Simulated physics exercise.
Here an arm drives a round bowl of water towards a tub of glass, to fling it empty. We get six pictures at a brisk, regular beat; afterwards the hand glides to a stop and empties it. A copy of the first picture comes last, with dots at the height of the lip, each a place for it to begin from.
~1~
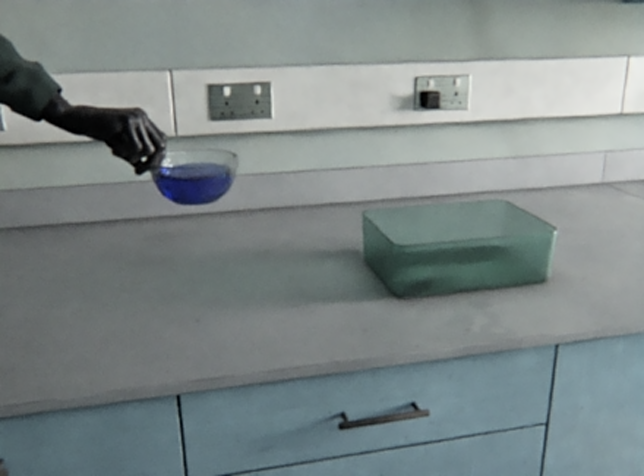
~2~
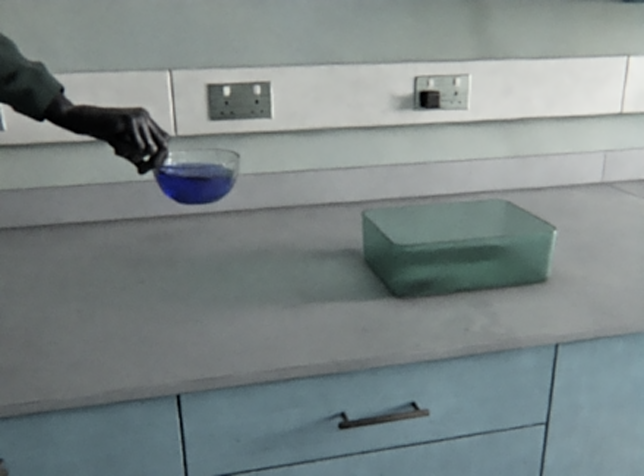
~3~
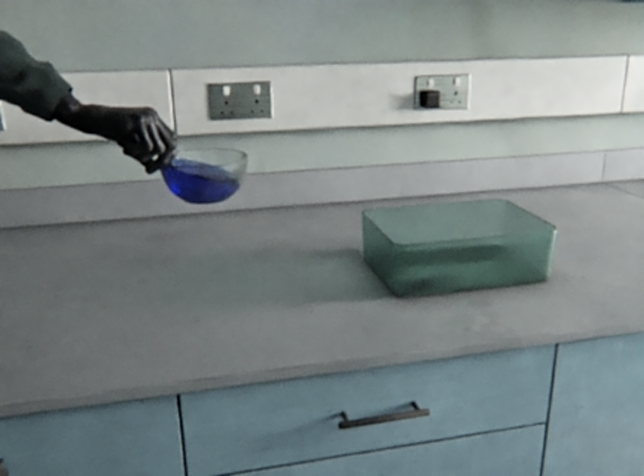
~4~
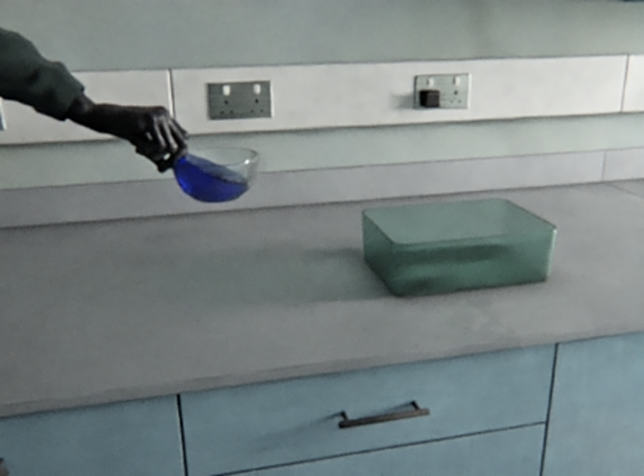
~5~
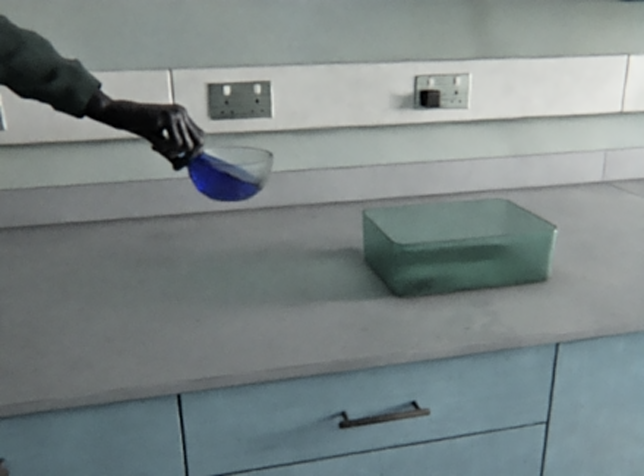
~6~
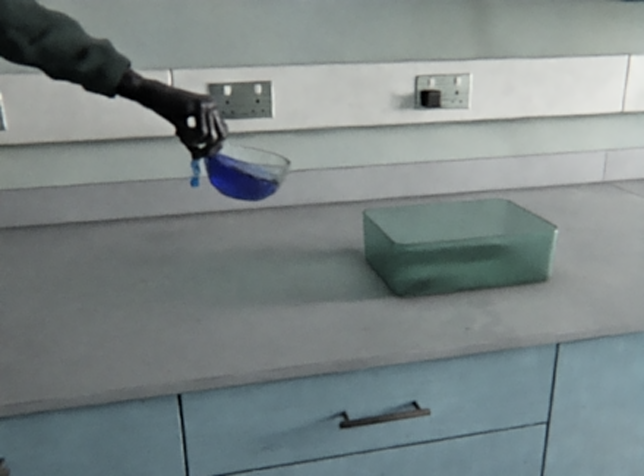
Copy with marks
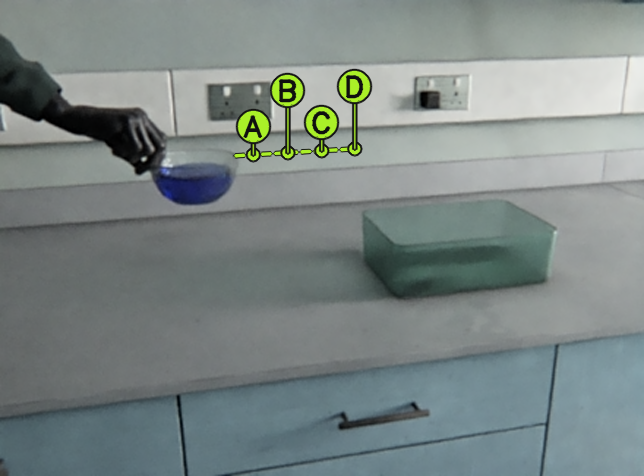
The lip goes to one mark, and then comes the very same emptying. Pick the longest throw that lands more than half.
I would pick place B.
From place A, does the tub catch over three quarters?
No.
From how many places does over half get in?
Three of the four.
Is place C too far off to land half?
No, not at all.
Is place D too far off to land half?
No, not at all.
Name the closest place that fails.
It is A.
On the marked copy, A at (253, 154); B at (287, 152); C at (321, 150); D at (354, 148).
With A, about 27 % lands in the tub, 69 % falls short and 4 % goes beside or beyond.
With B, about 68 % lands in the tub, 25 % falls short and 7 % goes beside or beyond.
With C, about 84 % lands in the tub, 8 % falls short and 8 % goes beside or beyond.
With D, about 83 % lands in the tub, 5 % falls short and 12 % goes beside or beyond.
